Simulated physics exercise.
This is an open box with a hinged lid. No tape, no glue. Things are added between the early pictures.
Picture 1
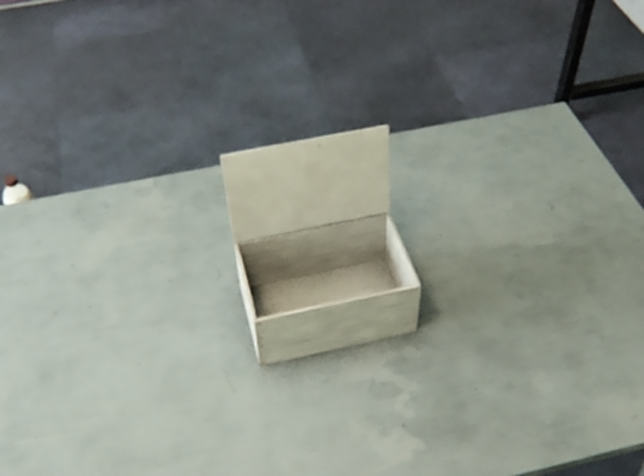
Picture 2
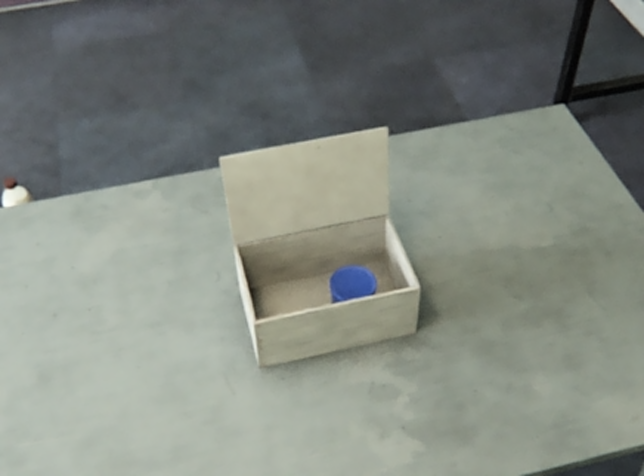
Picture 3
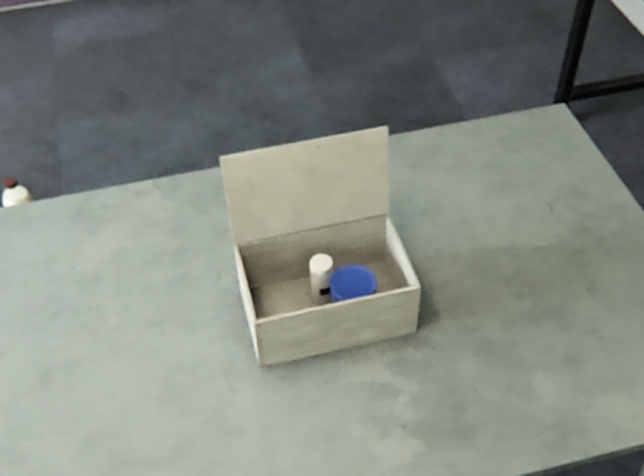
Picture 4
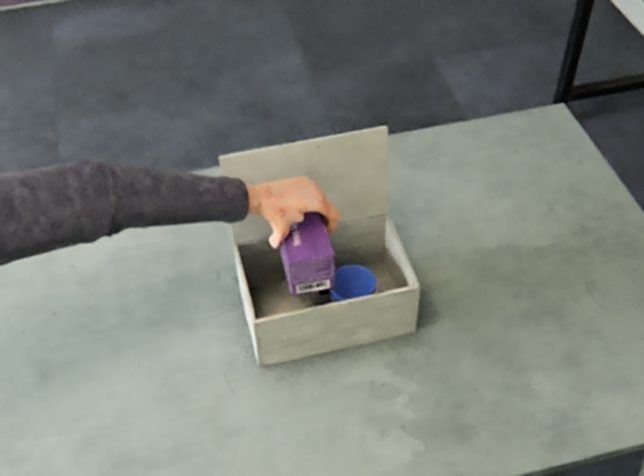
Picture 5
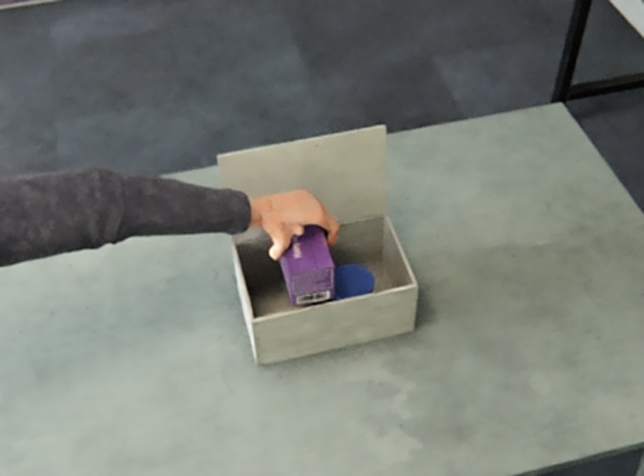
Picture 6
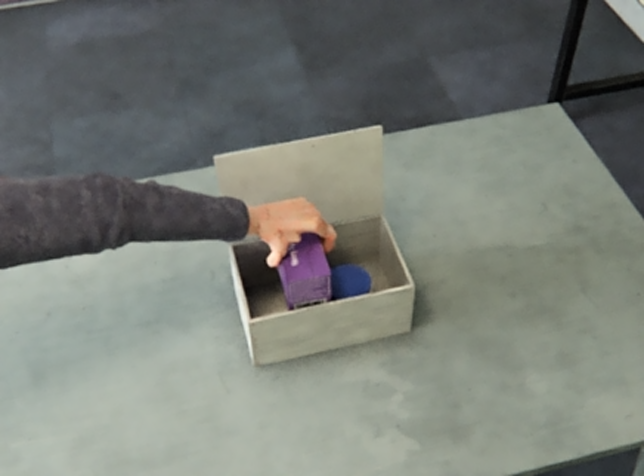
A hand in a dark sleeve reached in from the left and lowered a purple carton into an open box on a table, after a blue cup and then a white shaker had appeared inside.
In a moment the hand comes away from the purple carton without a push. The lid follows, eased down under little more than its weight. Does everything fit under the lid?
Here the lid shuts flat.
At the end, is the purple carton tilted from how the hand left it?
It ends up tilted.
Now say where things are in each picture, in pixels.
In the first frame, the last thing is not in view yet.
In the second frame, the last thing is not in view yet.
In the third frame, the last thing is not in view yet; white shaker (322, 280).
The fourth frame shows on its way; purple carton (303, 244).
The fifth frame shows on its way; purple carton (304, 255).
The sixth frame shows put in, still held; purple carton (301, 263).
Then, 0.40 s past the last view, purple carton on its side near (273, 301).
Then, 1.30 s past the last view, lid 78° above the rim; purple carton on its side near (279, 308).
Then, 1.70 s past the last view, lid 49° above the rim; purple carton on its side near (279, 308).
Then, 2.10 s past the last view, lid 8° above the rim; purple carton on its side near (279, 308).
Finally, lid shut; down or leaning hard in the box, purple carton; the other 2 still in place. Final places as the last picture's camera would see them, purple carton near (279, 308).
